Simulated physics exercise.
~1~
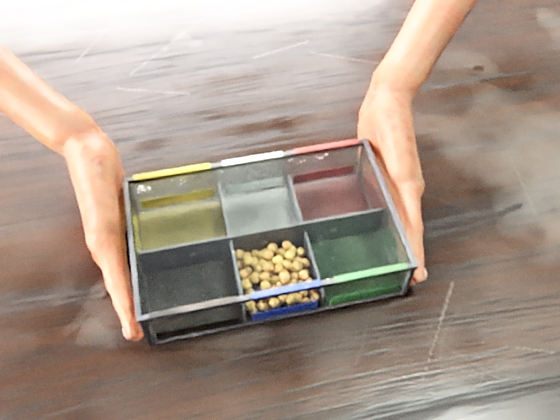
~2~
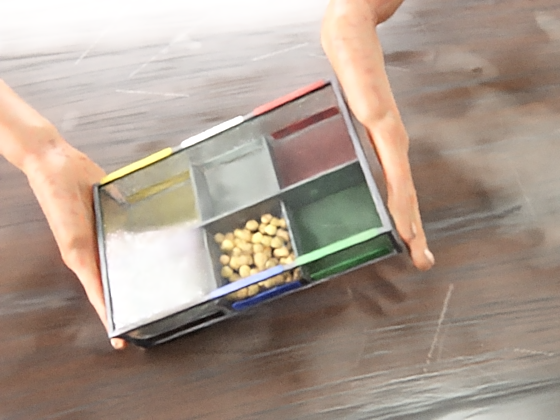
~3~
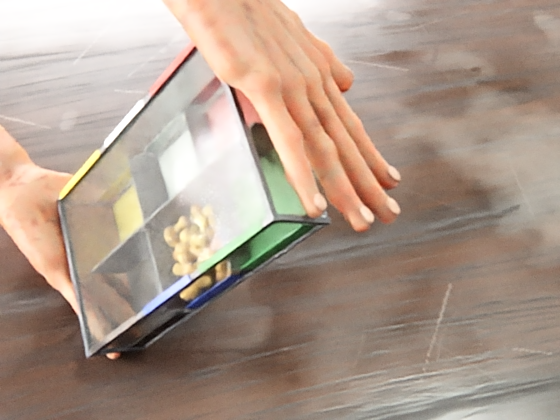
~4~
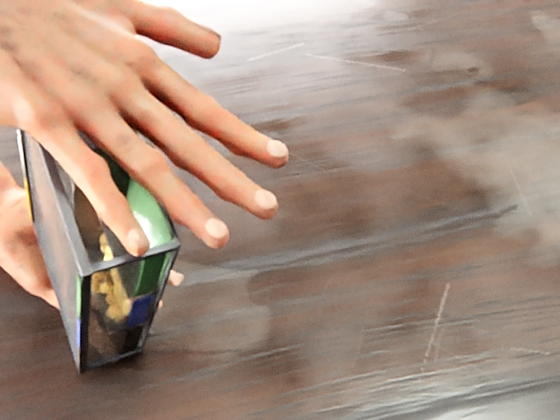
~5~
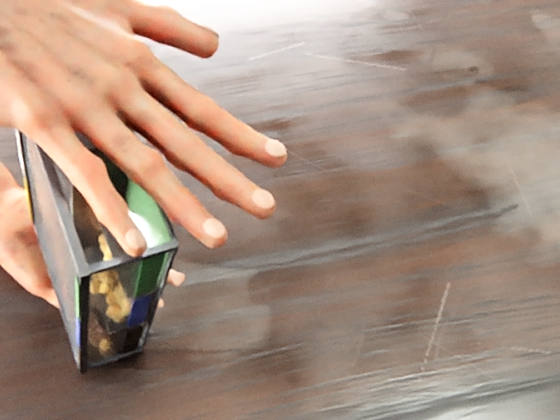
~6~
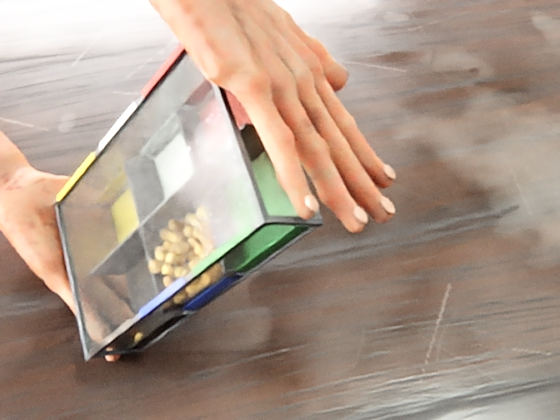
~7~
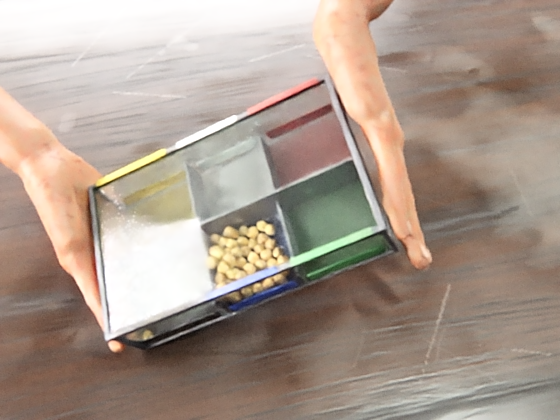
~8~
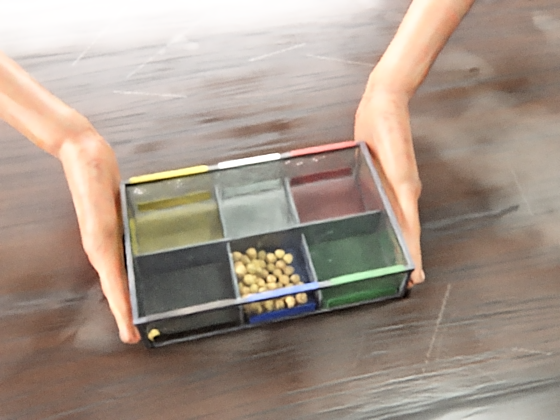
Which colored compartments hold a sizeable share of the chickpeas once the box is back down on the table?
Only the blue compartment does. The red, green, yellow, white and black ones end up with little or nothing in them.
A shallow box with a clear lid and colored compartments was tipped by two hands, its right side rising until it stood nearly upright at the left, then lowered flat onto the table again, with the chickpeas still gathered in the blue compartment.
